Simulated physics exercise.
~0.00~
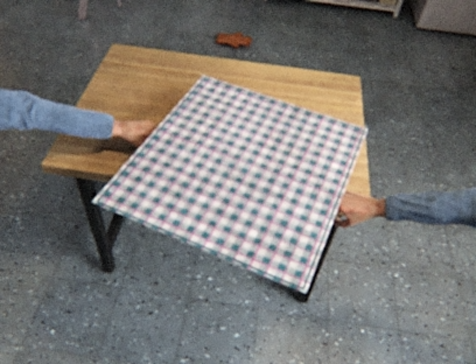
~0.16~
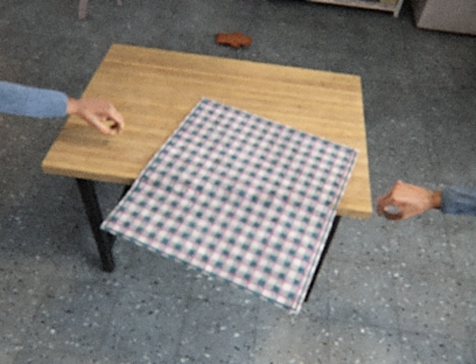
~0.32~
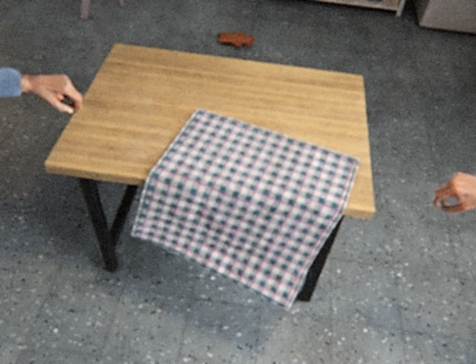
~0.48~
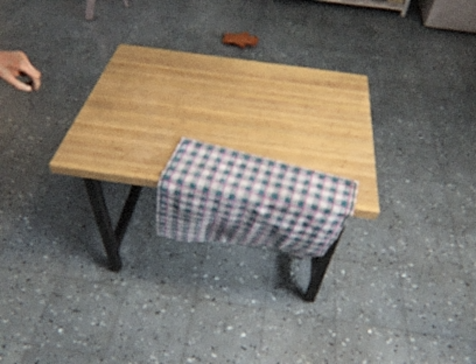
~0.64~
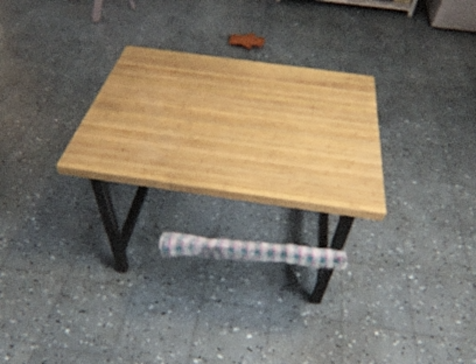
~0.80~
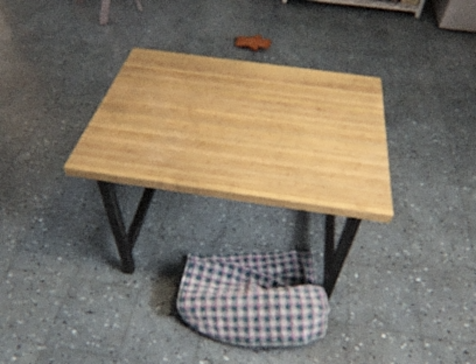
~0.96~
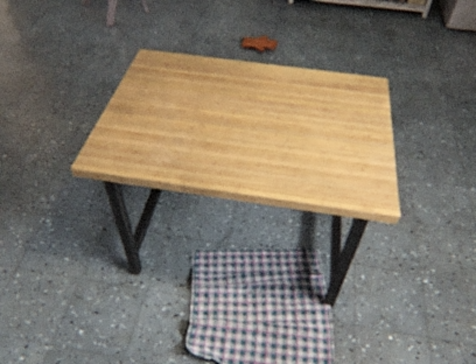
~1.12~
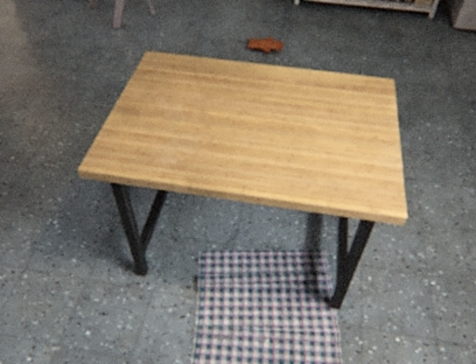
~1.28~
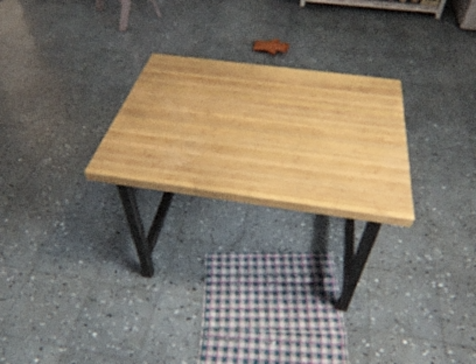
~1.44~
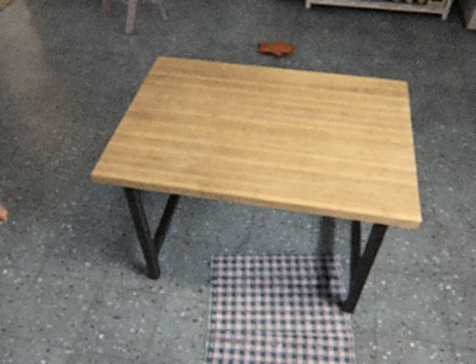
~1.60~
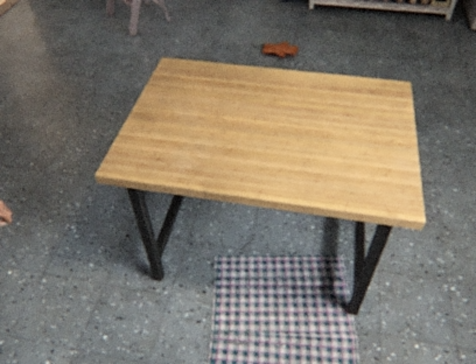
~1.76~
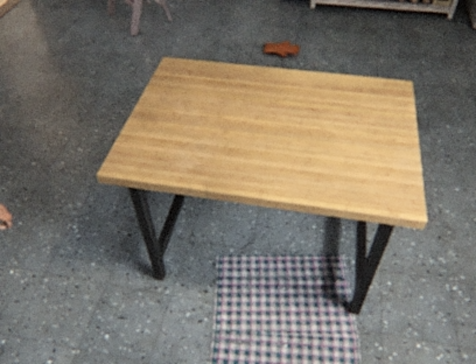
Two hands, one at the left and one at the right, hold a checked tea towel in pink, white and dark green over the front of a light wooden table with black legs, seen from above on a speckled grey floor. A small reddish-brown object lies behind the table. The hands let go and draw away as the towel settles partly on the tabletop, its front hanging down. It slides forward, slips completely over the front edge and drops. It crumples on the floor, then spreads out and lies still below the bare table, while the view shifts slightly left.
